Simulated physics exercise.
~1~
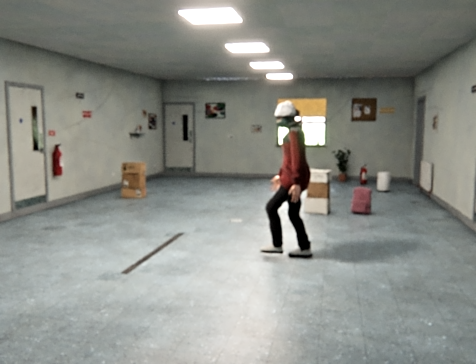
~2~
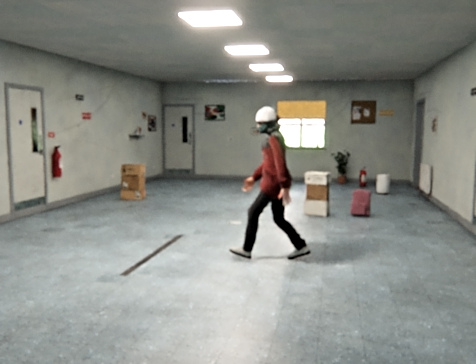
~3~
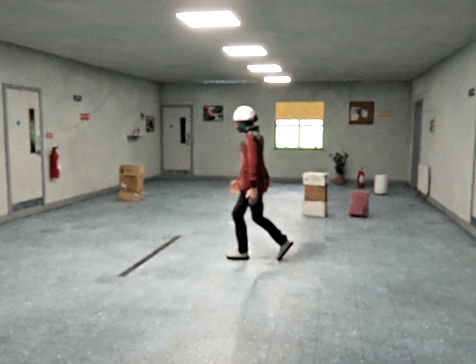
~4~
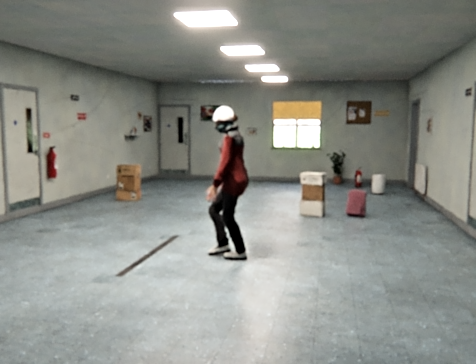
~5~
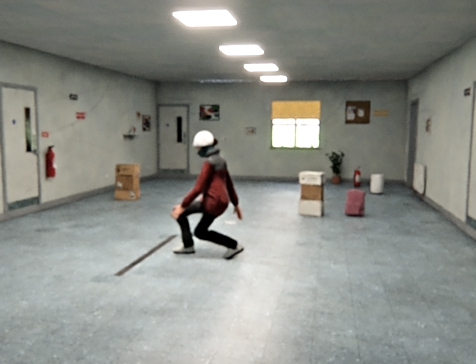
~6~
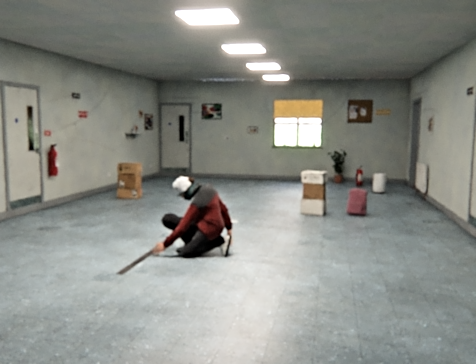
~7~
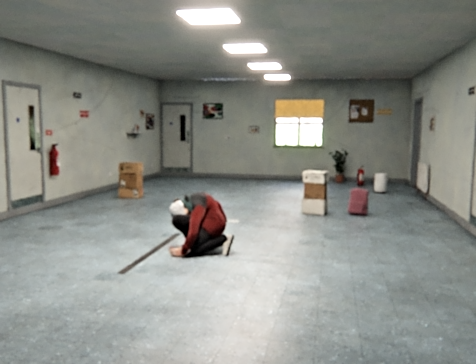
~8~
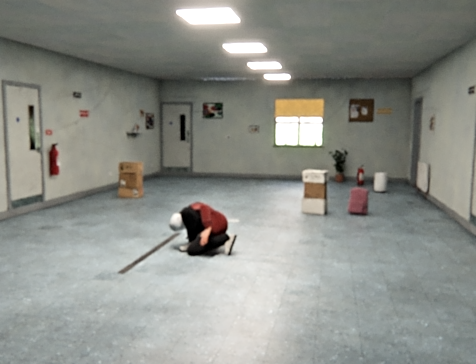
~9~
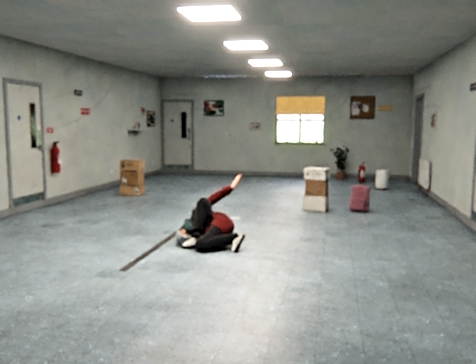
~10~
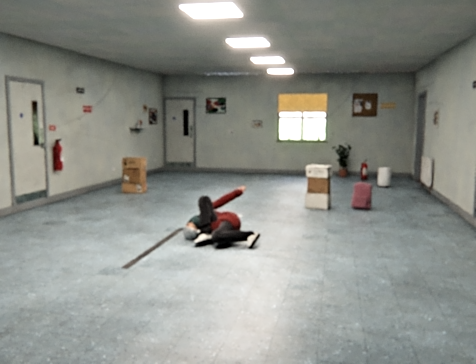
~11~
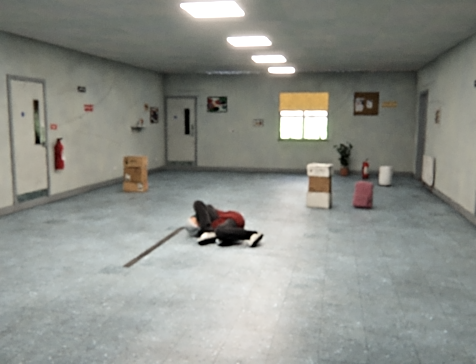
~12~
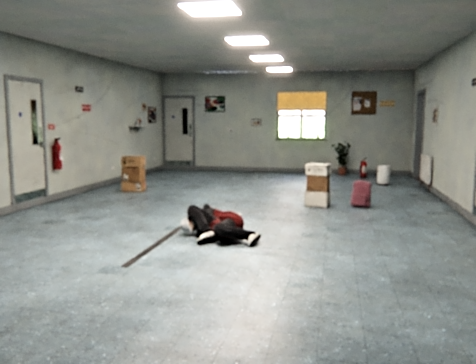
In a wide room, a helmeted person walks left, crouches, and lies down short of a black strip.
